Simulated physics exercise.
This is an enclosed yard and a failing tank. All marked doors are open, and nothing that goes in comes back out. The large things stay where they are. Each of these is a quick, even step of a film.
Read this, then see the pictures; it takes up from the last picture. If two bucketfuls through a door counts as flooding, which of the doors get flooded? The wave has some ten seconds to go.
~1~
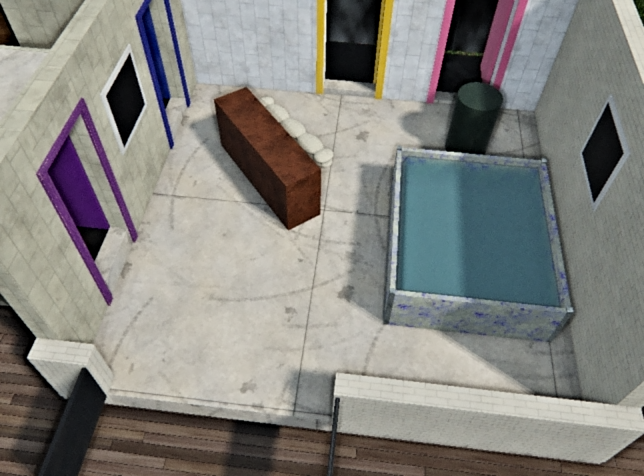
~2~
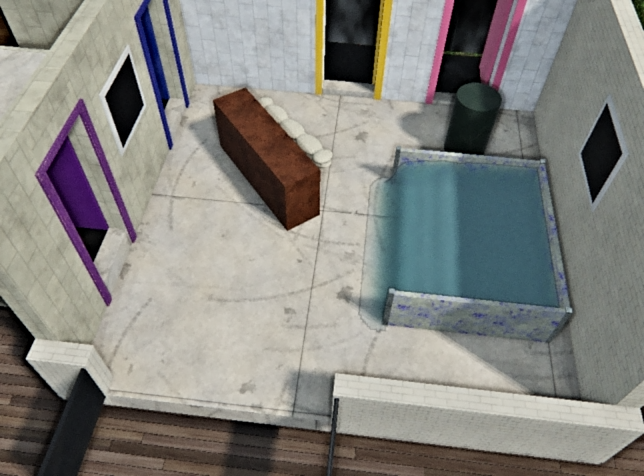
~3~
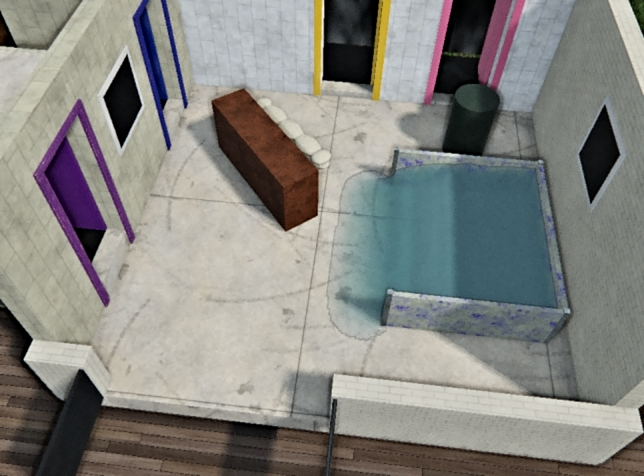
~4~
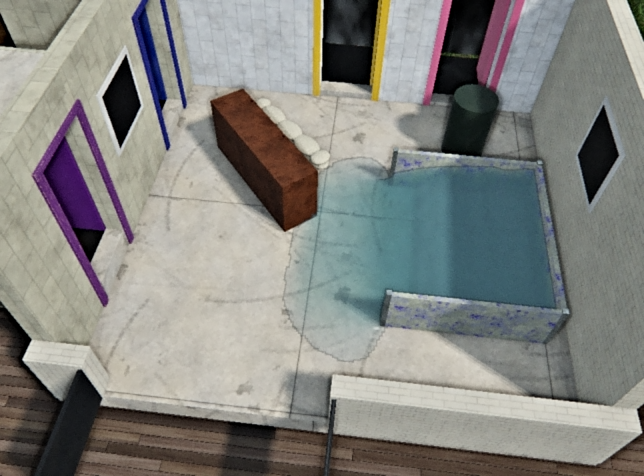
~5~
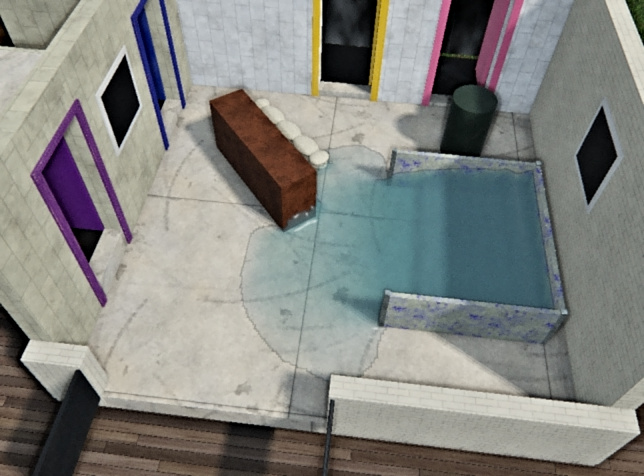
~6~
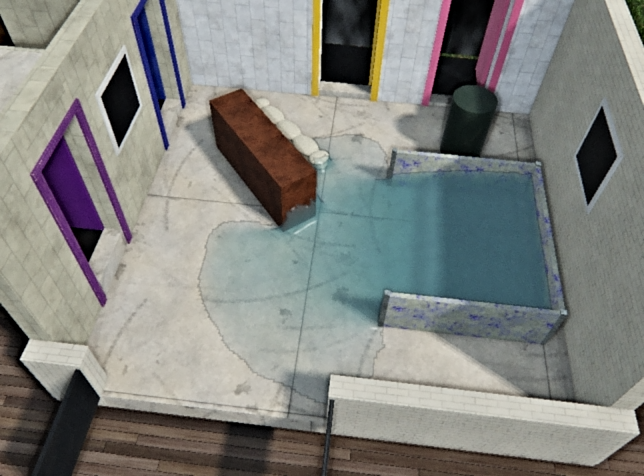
The blue door does not get flooded; the yellow door does not get flooded; the purple door does not get flooded; the pink door does not get flooded.
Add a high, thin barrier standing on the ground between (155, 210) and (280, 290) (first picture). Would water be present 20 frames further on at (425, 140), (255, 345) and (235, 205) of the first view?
Taking the points in turn, they are inundated, inundated and inundated.
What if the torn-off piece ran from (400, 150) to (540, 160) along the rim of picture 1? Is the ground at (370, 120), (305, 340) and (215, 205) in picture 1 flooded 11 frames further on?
Taking the points in order: Swamped, unwetted and unwetted.
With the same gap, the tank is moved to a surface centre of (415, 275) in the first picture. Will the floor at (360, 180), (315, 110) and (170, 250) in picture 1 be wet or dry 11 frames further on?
One after the other: Reached, untouched, reached.
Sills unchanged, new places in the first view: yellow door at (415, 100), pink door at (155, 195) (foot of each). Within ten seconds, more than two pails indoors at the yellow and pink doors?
In short: The yellow one holds; the pink one takes more.
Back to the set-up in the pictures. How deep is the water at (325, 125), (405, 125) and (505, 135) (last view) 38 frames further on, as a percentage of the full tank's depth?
Around 12, 12 and 8 %.
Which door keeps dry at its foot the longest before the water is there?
My answer: The pink one.
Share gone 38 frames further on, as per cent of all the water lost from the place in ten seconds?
My reading is about 65 per cent.
A moment on, water covers 45 % of the floor; the blue door not reached, the yellow door not reached, the purple door wet at the sill, nothing in, the pink door not reached.
Next, water covers 65 % of the floor; the blue door not reached, the yellow door wet at the sill, nothing in, the purple door under two buckets in, the pink door not reached.
Then, water covers 70 % of the floor; the blue door wet at the sill, nothing in, the yellow door wet at the sill, nothing in, the purple door under two buckets in, the pink door wet at the sill, nothing in.
Later, water covers 80 % of the floor; the blue door under two buckets in, the yellow door under two buckets in, the purple door under two buckets in, the pink door wet at the sill, nothing in.
In the end, water covers 95 % of the floor; the blue door under two buckets in, the yellow door under two buckets in, the purple door under two buckets in, the pink door wet at the sill, nothing in.
